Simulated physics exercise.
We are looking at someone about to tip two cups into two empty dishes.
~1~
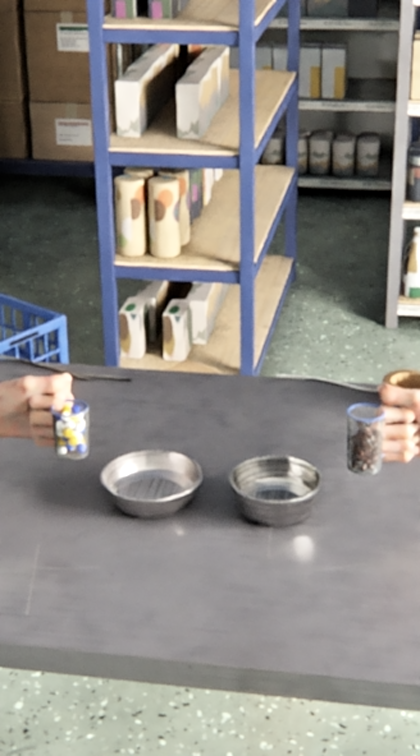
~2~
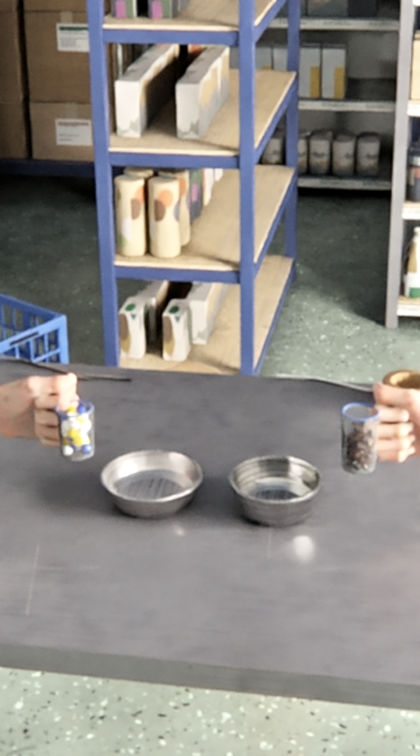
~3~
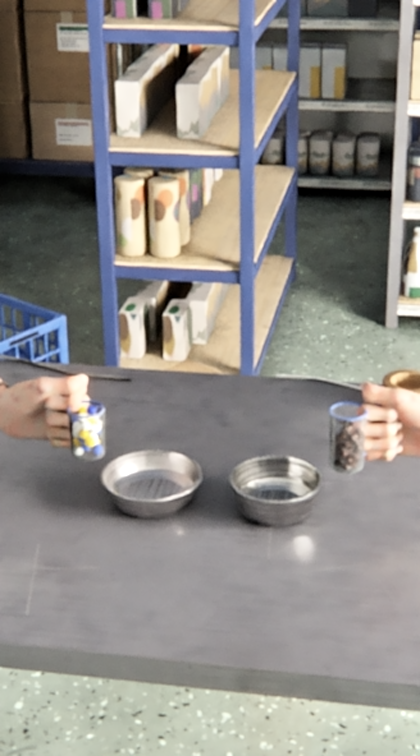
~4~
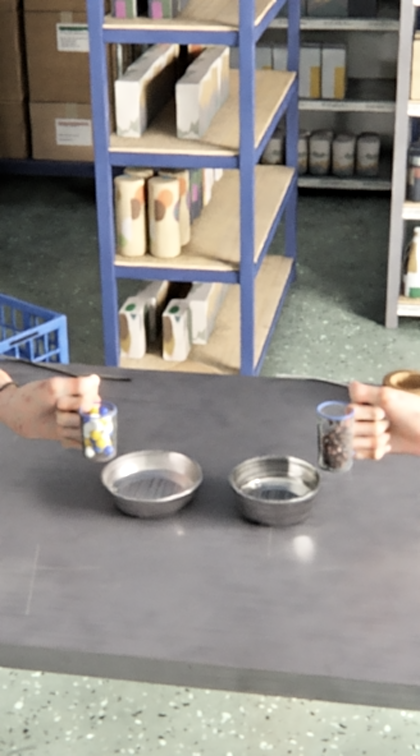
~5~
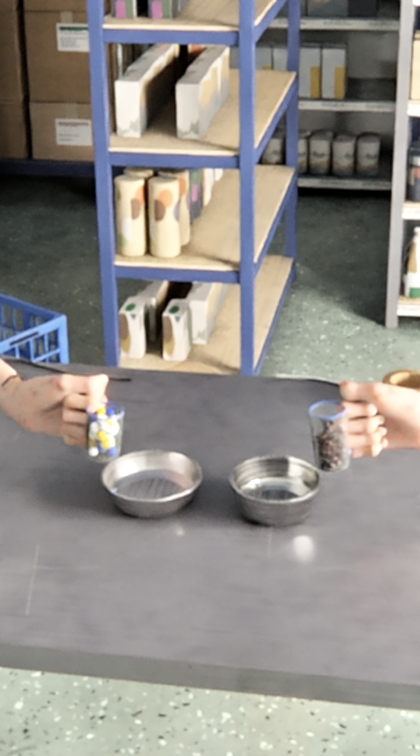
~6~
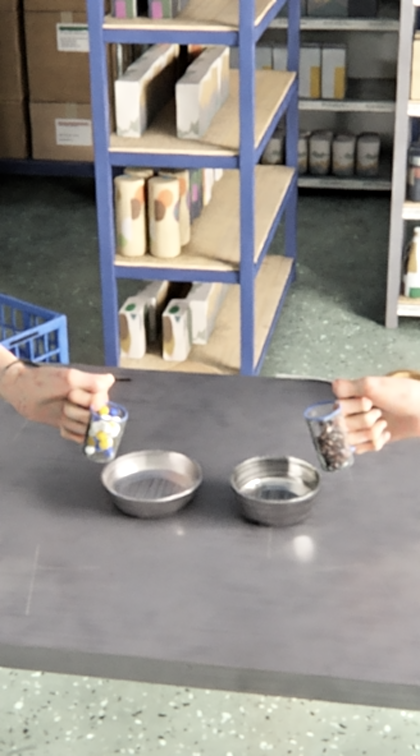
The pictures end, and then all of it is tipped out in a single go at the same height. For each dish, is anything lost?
Left dish: No; right: No.
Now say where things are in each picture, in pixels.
The first picture shows left dish at (141, 502), empty; left cup at (71, 430), holding round plastic beads, just above its dish; right dish at (270, 504), empty; right cup at (365, 440), holding chocolate balls, just above its dish.
The second picture shows left cup at (76, 430), upright; right cup at (360, 439), upright.
The third picture shows left cup at (87, 431), upright; right cup at (347, 438), upright.
The fourth picture shows left cup at (99, 432), upright; right cup at (335, 437), upright.
The fifth picture shows left cup at (104, 432), tipped 6°; right cup at (330, 437), tipped 6°.
The sixth picture shows left dish at (141, 502); left cup at (104, 432), tipped 15°; right dish at (270, 504); right cup at (330, 437), tipped 15°.
Then, 0.27 s past the last view, left, all still in the cup; right, all still in the cup.
Then, 0.62 s past the last view, left, all still in the cup; right, all still in the cup.
Then, 0.99 s past the last view, left, about two thirds still in the cup, about a third in the dish, a small part in the air; right, most still in the cup, a small part in the dish, a small part in the air.
Finally, left, all in the dish, none outside the dish; right, all in the dish, none outside the dish.
